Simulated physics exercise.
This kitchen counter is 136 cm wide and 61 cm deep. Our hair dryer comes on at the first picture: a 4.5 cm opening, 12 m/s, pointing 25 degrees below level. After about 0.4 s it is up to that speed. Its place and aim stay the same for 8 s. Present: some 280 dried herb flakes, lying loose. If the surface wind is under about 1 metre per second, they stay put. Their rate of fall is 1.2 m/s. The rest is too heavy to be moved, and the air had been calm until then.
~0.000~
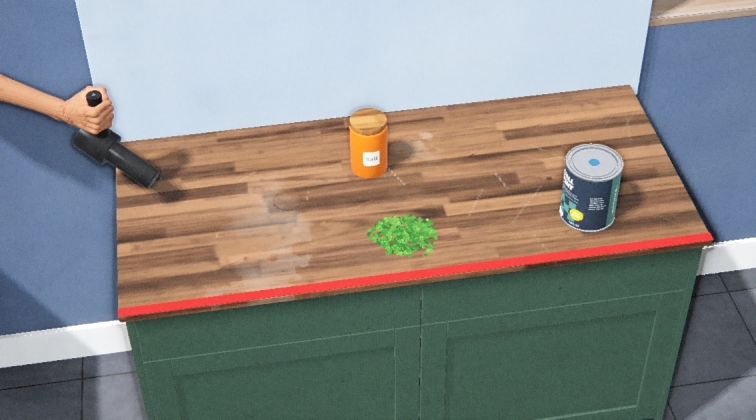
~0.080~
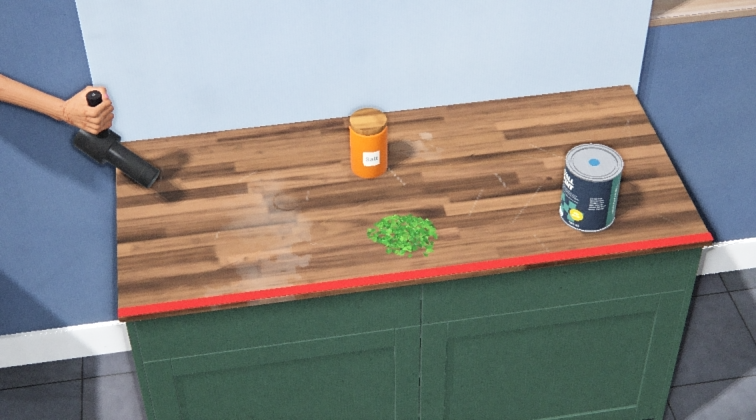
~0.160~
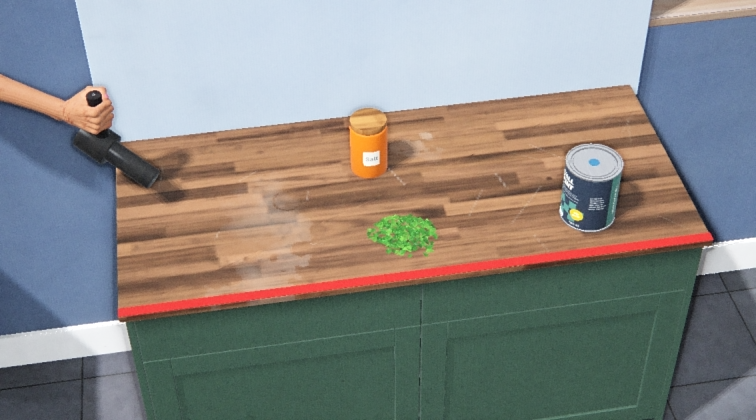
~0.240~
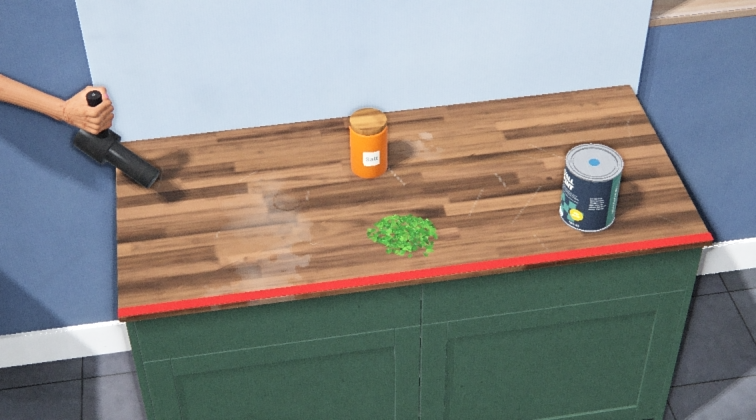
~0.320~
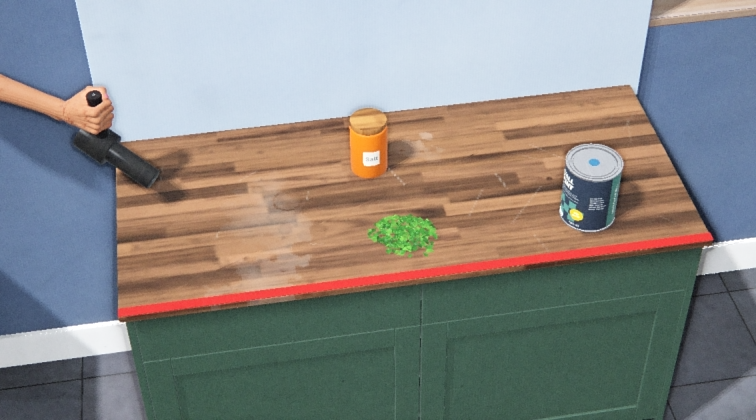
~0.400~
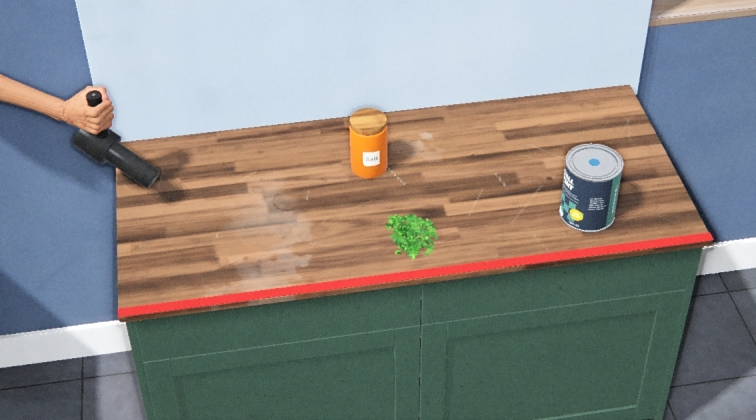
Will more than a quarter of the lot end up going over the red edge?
Yes, more than a quarter goes over that edge.
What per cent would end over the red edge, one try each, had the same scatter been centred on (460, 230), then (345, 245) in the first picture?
Near 80 % for the first and near 100 % for the second.
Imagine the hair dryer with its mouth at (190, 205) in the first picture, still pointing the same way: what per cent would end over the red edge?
In that case roughly 70 percent.
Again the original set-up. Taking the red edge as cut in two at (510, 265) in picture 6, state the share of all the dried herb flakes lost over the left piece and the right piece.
About 10 per cent left, about 80 per cent right.
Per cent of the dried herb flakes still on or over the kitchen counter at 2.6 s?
Roughly 10 %.
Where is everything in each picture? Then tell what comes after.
In the first picture, the middle of the dried herb flakes is near (403, 236), none has stirred yet and the mouth of the hair dryer is at (154, 180).
In the second picture, the middle of the dried herb flakes is near (403, 234), none has stirred yet and the red edge is centred on (424, 278).
In the third picture, the middle of the dried herb flakes is near (403, 234), none has stirred yet, the top of a jar is at (368, 119) and the top of a tin is at (594, 162).
In the fourth picture, the middle of the dried herb flakes is near (403, 234) and none has stirred yet.
In the fifth picture, the middle of the dried herb flakes is near (403, 234) and none has stirred yet.
In the sixth picture, the middle of the dried herb flakes is near (407, 234), the farthest in sight from the hair dryer is at (435, 236) and about 25 % have left their places.
After 1.6 s, 88 % are over the red edge; 90 % have settled or left.
After 2.6 s, 90 % are over the red edge; 92 % have settled or left.
After 4.4 s, 91 % are over the red edge; 94 % have settled or left.
After 8.0 s, at the end, 91 % are over the red edge.
